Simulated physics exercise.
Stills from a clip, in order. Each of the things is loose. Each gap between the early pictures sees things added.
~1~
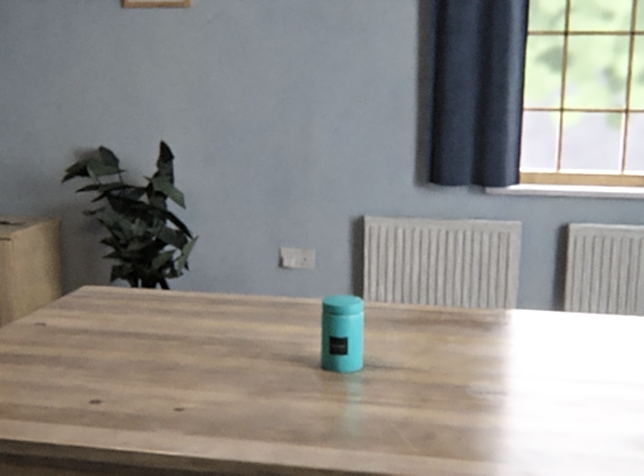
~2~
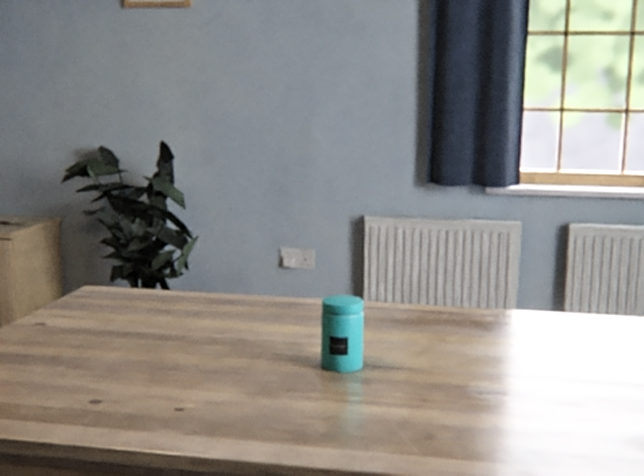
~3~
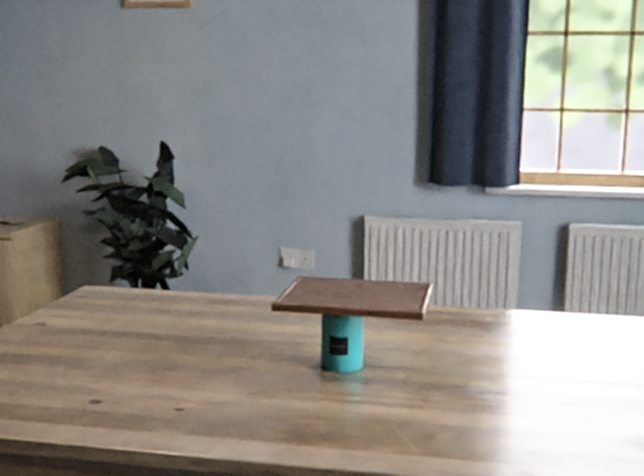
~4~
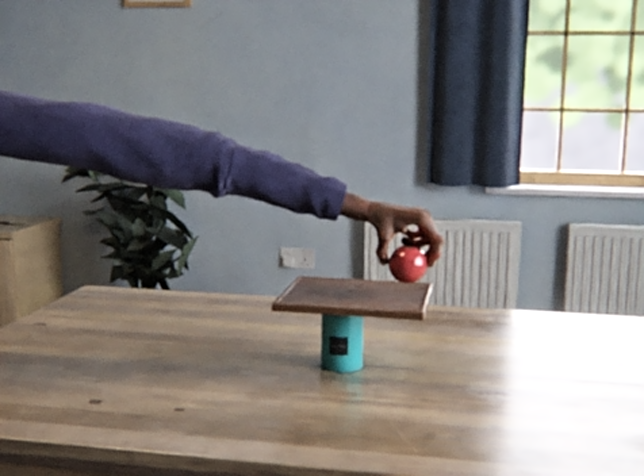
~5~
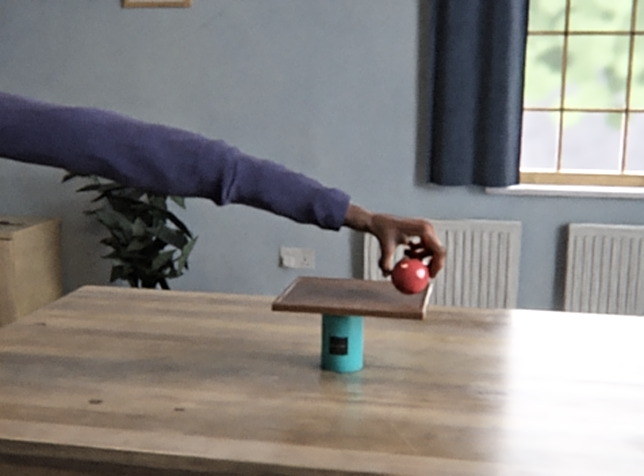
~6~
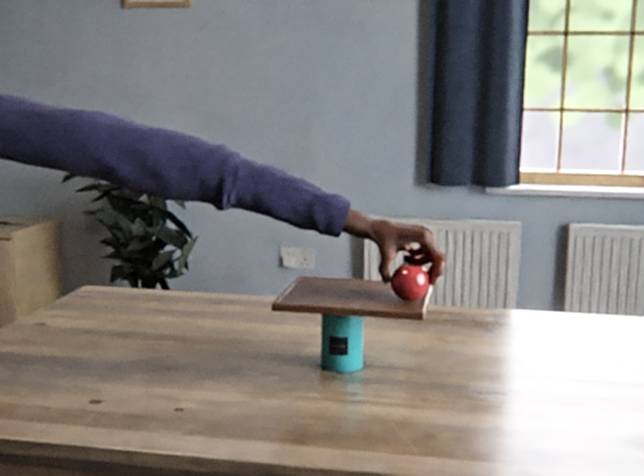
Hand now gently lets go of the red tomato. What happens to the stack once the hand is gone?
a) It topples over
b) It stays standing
a, it topples over.
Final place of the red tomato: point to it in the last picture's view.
In the final view it sits at roughly (425, 362).
Then, 0.30 s past the last view, red tomato now fallen; brown lid rocked 29° from its first pose.
Then, 0.40 s past the last view, brown lid rocked 60° from its first pose.
Then, 0.50 s past the last view, brown lid rocked 72° from its first pose.
Then, 1.30 s past the last view, brown lid rocked 68° from its first pose.
Finally, fallen, red tomato; down or leaning hard in the stack, brown lid; turquoise jar still in place. Final places as the last picture's camera would see them, red tomato near (426, 362). The stack comes apart.
